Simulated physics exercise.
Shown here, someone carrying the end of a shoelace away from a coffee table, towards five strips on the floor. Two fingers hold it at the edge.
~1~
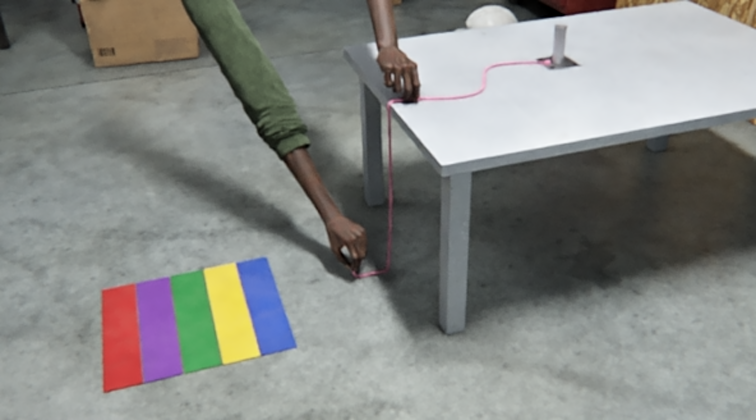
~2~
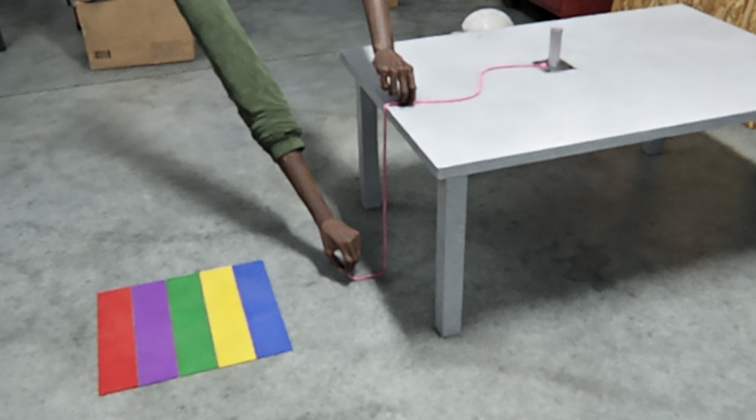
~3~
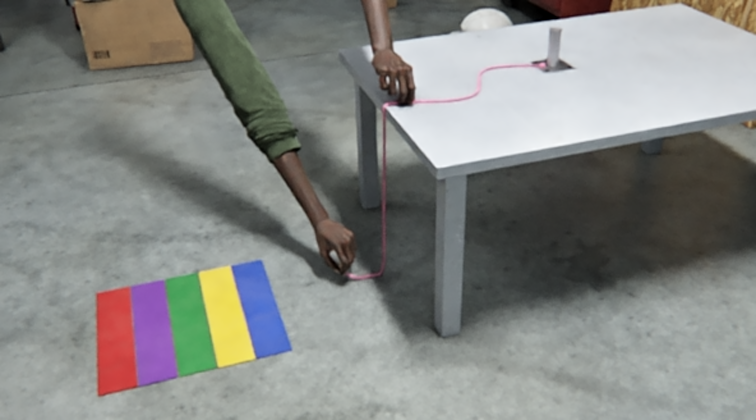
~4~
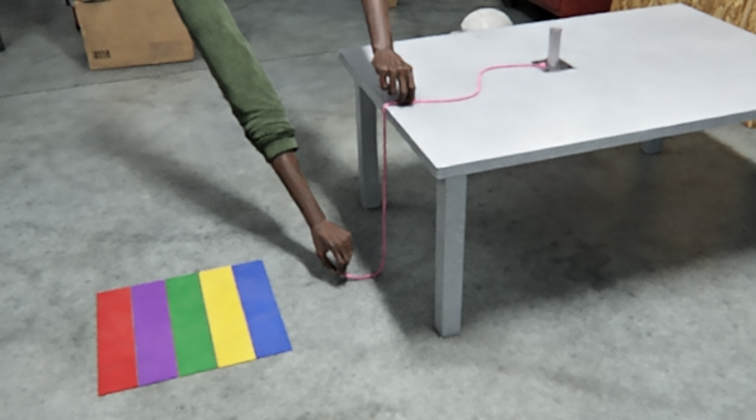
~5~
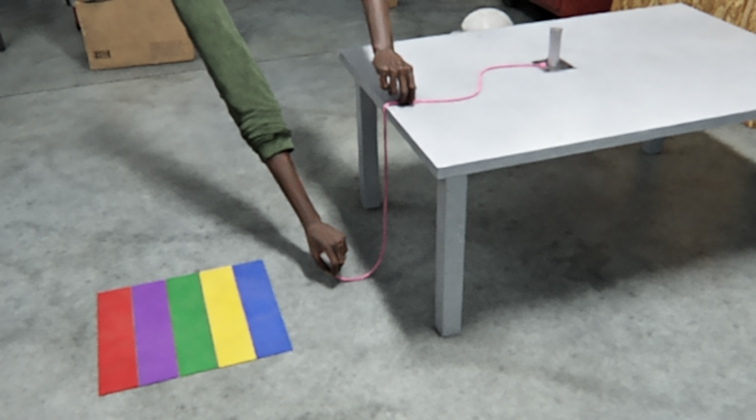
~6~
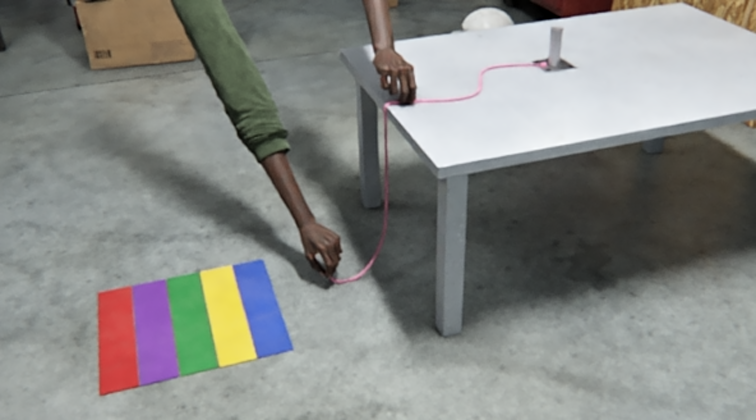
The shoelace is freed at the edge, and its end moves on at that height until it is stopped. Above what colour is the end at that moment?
Over green.
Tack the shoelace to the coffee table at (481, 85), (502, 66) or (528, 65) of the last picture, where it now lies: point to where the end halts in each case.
About (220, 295), (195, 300) and (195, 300).
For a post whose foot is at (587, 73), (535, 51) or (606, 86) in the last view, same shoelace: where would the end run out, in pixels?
Near (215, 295), (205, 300) and (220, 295).
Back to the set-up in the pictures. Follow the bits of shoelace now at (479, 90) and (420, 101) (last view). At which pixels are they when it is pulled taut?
At (446, 89), then (384, 107).
Early on, end near (251, 290); over blue.
Midway, end near (212, 298); over yellow.
At the end of the slack, end near (189, 303); over green. The end stops over the green strip.
